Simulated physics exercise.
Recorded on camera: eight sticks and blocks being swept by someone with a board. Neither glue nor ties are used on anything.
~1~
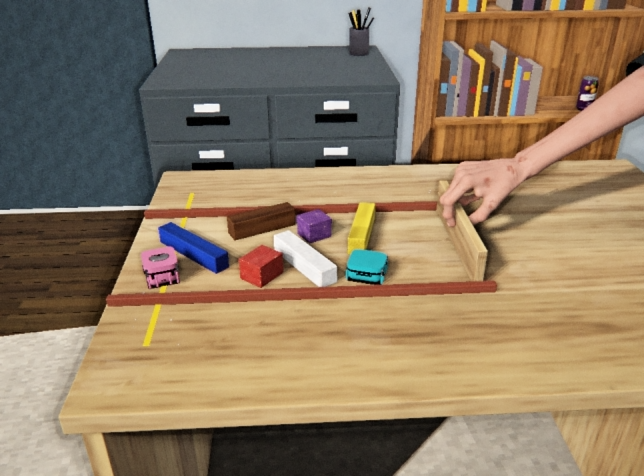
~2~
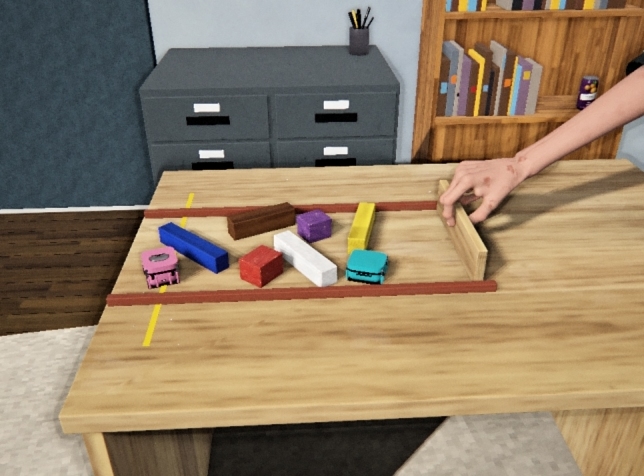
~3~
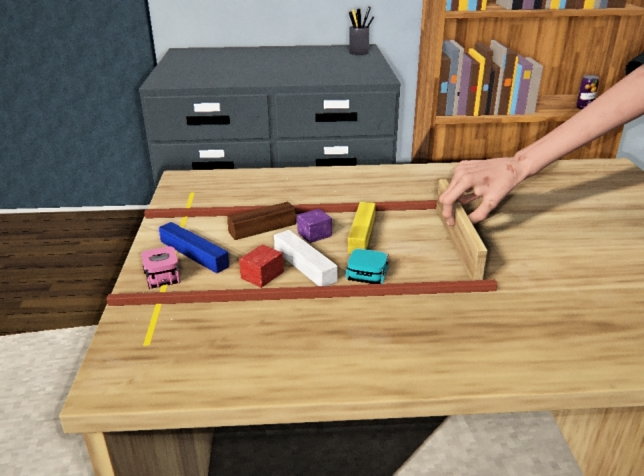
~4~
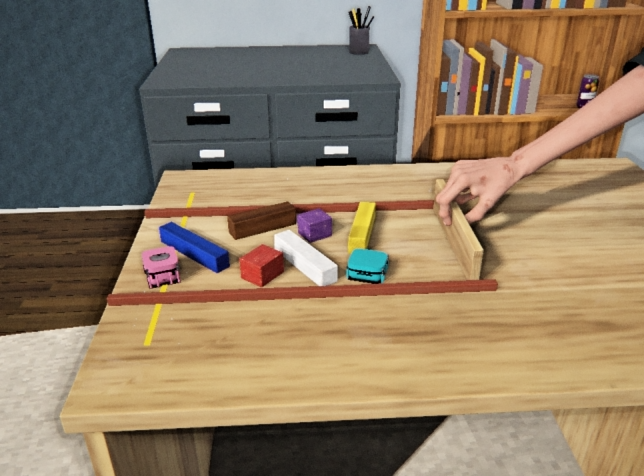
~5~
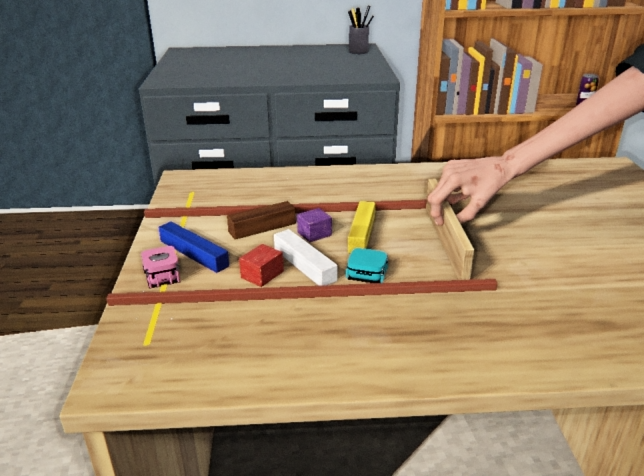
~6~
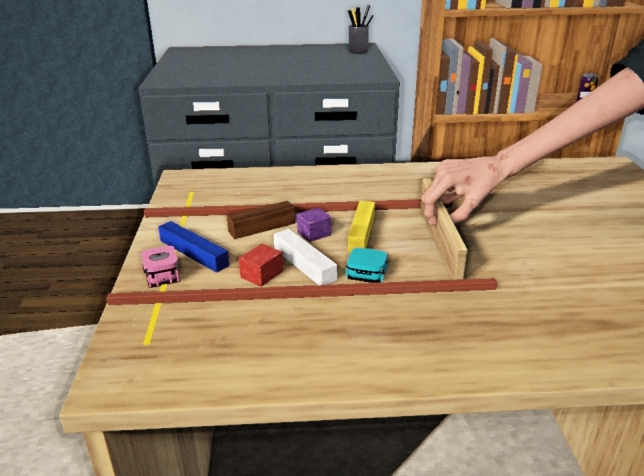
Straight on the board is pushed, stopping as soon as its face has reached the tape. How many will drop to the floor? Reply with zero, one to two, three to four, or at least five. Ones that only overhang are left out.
It comes to three to four.
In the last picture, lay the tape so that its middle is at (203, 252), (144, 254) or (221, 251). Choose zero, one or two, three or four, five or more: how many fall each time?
Counts as listed: One or two / five or more / just one or two.
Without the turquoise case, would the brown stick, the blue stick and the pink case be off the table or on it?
The brown stick comes off; the blue stick comes off; the pink case comes off.
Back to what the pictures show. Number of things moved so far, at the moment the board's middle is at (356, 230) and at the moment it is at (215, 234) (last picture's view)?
One spot: 3. Other spot: 8.
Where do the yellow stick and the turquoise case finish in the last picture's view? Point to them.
The yellow stick comes to rest close to (168, 233), while the turquoise case rests close to (146, 278).
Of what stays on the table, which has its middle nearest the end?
Answer - the white bar.
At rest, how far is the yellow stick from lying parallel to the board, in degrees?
About 0°.
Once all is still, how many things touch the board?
Count: 2.
Soon after, none off yet; pink case at rest near (161, 266); blue stick at rest near (193, 245); brown stick at rest near (262, 219).
After that, none off yet; pink case displaced a little near (143, 270); blue stick displaced a little near (158, 241); brown stick displaced about its own width near (210, 220).
In the end, the number that fall off is three or four; gone, red block, brown stick, blue stick and pink case.
